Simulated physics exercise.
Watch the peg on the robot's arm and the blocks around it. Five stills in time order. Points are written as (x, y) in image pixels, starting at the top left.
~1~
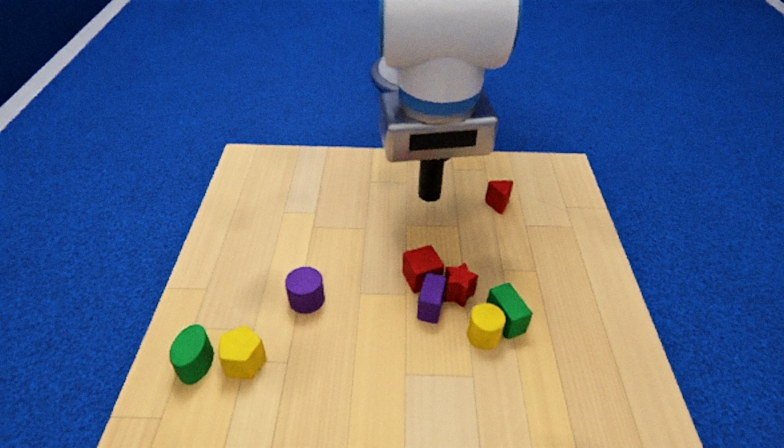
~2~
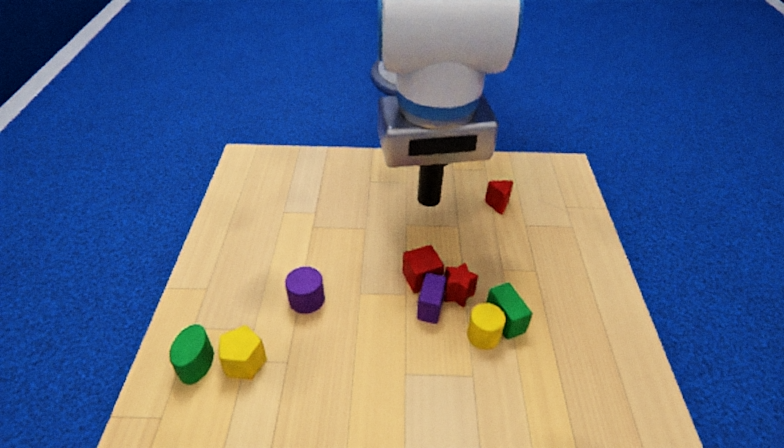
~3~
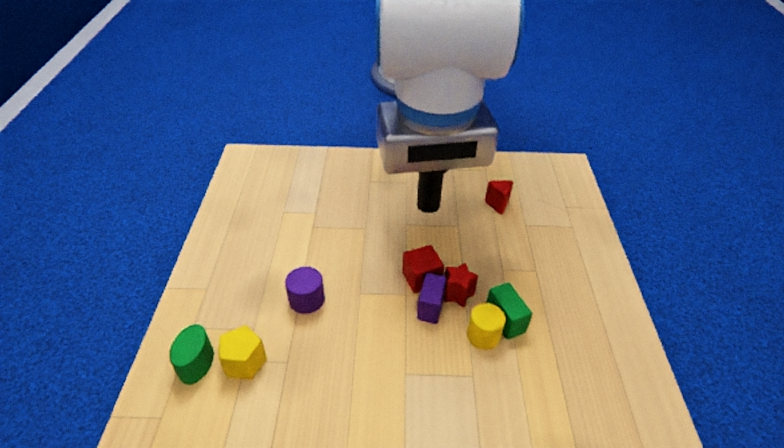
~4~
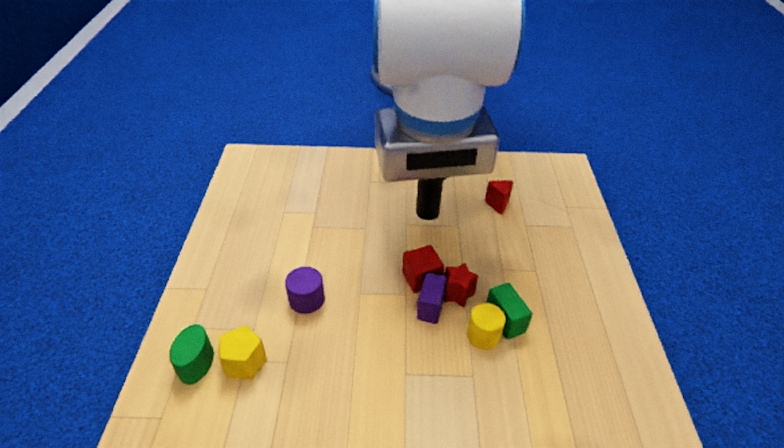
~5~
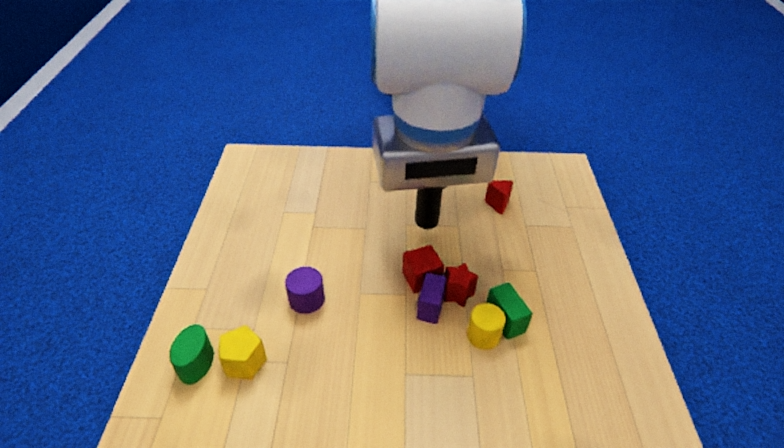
A white and grey robot arm with a black peg reaches over a pale wooden board on blue carpet, seen from above at an angle by a still camera. Purple, green and yellow blocks sit at left, a red triangular one near the far right, and red, purple, yellow and green ones cluster right of centre. The arm eases the peg slightly nearer the cluster, while every block stays still.
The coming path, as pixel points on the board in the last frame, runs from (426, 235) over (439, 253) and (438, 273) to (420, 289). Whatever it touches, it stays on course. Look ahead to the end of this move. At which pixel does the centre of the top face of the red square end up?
The middle of the upper face of the red square will lie at about (393, 271) in the picture.
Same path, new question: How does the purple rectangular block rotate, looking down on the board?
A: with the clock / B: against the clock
Correct choice: B.
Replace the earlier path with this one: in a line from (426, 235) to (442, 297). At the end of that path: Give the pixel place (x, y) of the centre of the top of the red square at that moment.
It sits at (417, 285).
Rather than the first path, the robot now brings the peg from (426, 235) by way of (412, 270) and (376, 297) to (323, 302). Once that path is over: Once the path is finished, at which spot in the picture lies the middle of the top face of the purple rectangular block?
It sits at (441, 314).
What follows on the original path. Halfway along, peg (444, 249); nothing pushed yet.
At the end, peg (422, 275); red square (393, 271), turned 15° clockwise; purple rectangular block (431, 295), turned 25° anticlockwise; red star still.
